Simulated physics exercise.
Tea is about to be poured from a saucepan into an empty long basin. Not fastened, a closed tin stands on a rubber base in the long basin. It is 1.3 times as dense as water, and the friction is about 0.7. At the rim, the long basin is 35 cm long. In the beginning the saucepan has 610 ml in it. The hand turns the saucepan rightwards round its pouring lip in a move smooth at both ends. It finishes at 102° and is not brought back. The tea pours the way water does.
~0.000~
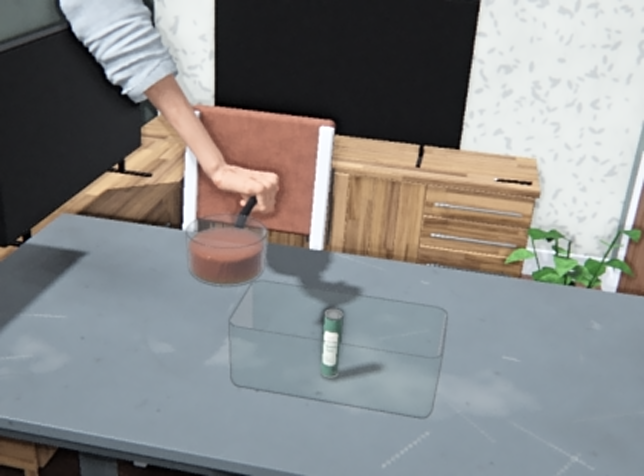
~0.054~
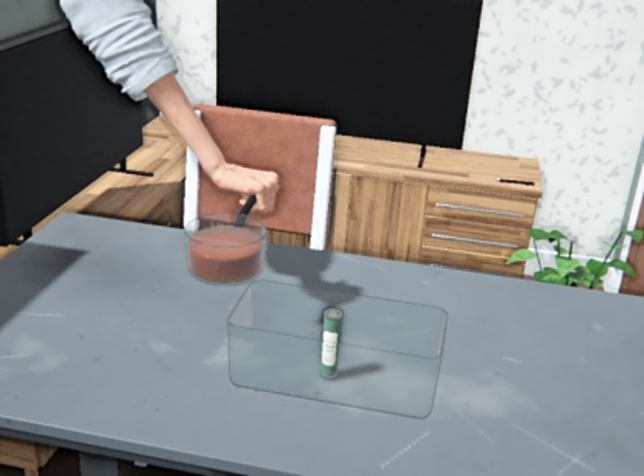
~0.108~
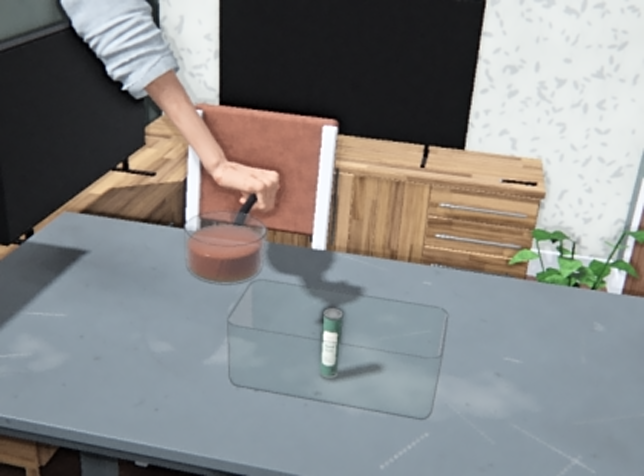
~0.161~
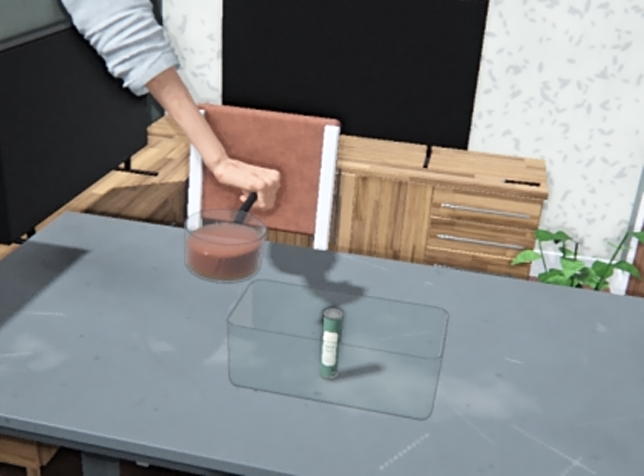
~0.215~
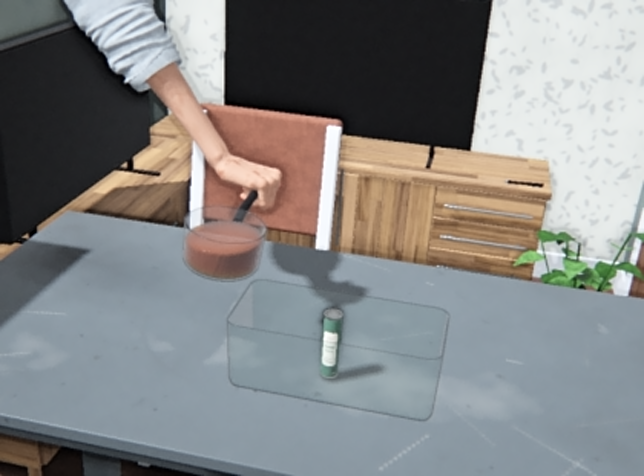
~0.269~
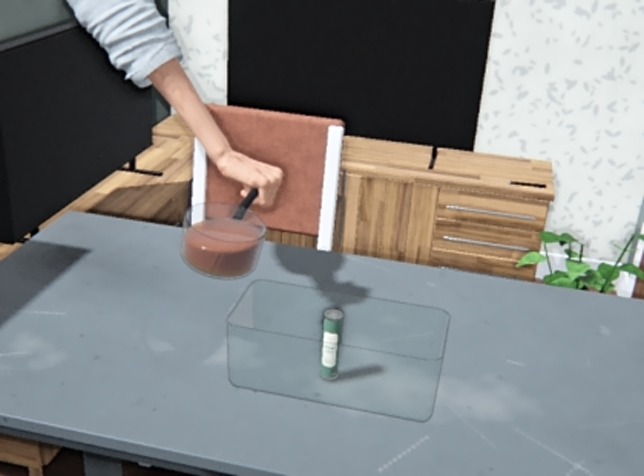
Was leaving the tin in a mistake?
Tipped.
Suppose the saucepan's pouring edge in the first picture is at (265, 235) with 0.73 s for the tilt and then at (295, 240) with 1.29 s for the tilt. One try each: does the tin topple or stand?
Try 1: Tipped over; try 2: Still standing.
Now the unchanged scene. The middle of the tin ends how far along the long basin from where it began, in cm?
Net tin displacement: Roughly 8.0 cm.
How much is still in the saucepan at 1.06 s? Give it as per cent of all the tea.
What remains is about 16 percent of it all.
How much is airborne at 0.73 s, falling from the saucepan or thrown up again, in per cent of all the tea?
24 %.
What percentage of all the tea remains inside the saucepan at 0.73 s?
Roughly 72 %.
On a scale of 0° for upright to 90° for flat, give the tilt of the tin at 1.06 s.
It leans about 0° from upright.
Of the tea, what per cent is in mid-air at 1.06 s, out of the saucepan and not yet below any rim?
Around 20 per cent of the liquid is in flight.
After 0.73 s the tilt is 61° and 73 per cent is still to pour; the tin stands where it began.
After 1.06 s the tilt is 94° and 16 per cent is still to pour; the tin stands where it began.
After 1.41 s the tilt is 102° and 1 per cent is still to pour; the tin leans 45°.
After 1.79 s the tilt is 102° and 0 per cent is still to pour; the tin lies on its side.
In the end the tin lies on its side.
